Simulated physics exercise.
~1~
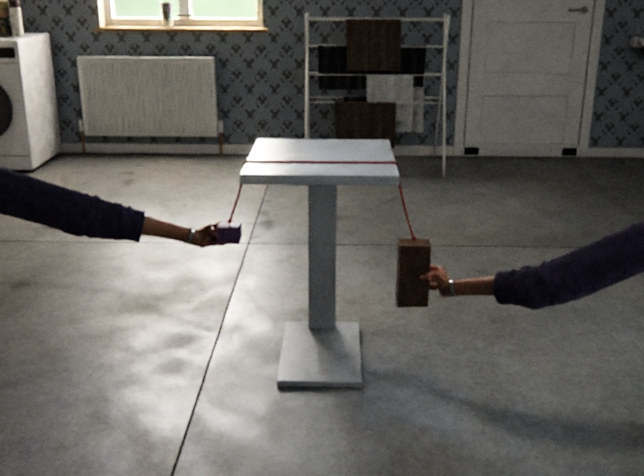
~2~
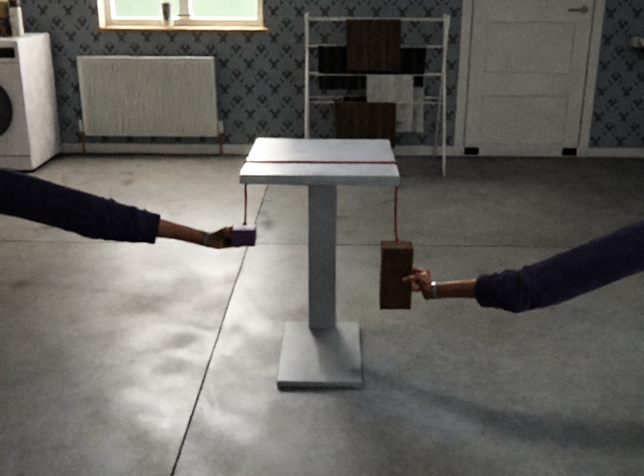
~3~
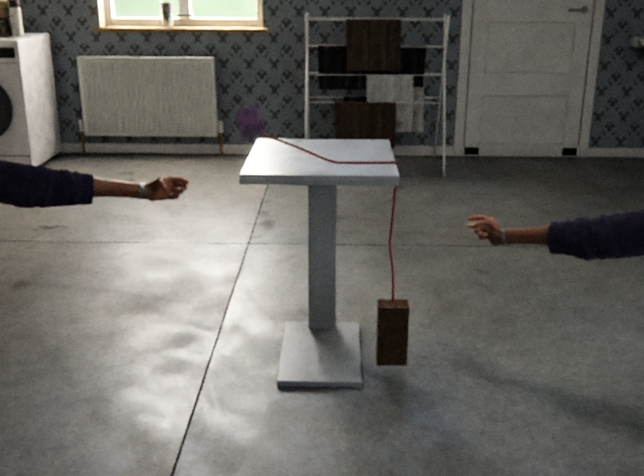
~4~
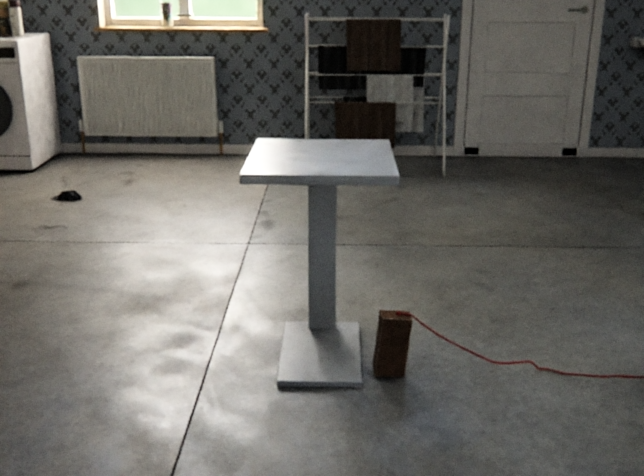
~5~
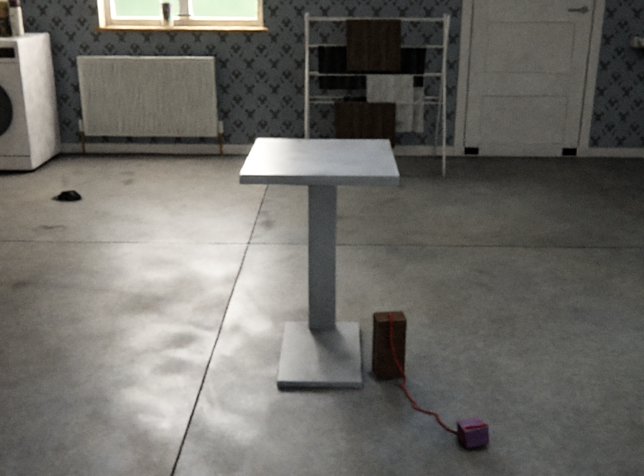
The footage shows two hands holding a small purple block and a larger brown brick joined by a red string over a white stand; they let go, the brick drops, pulling the block up and over, and both end on the floor at the right.
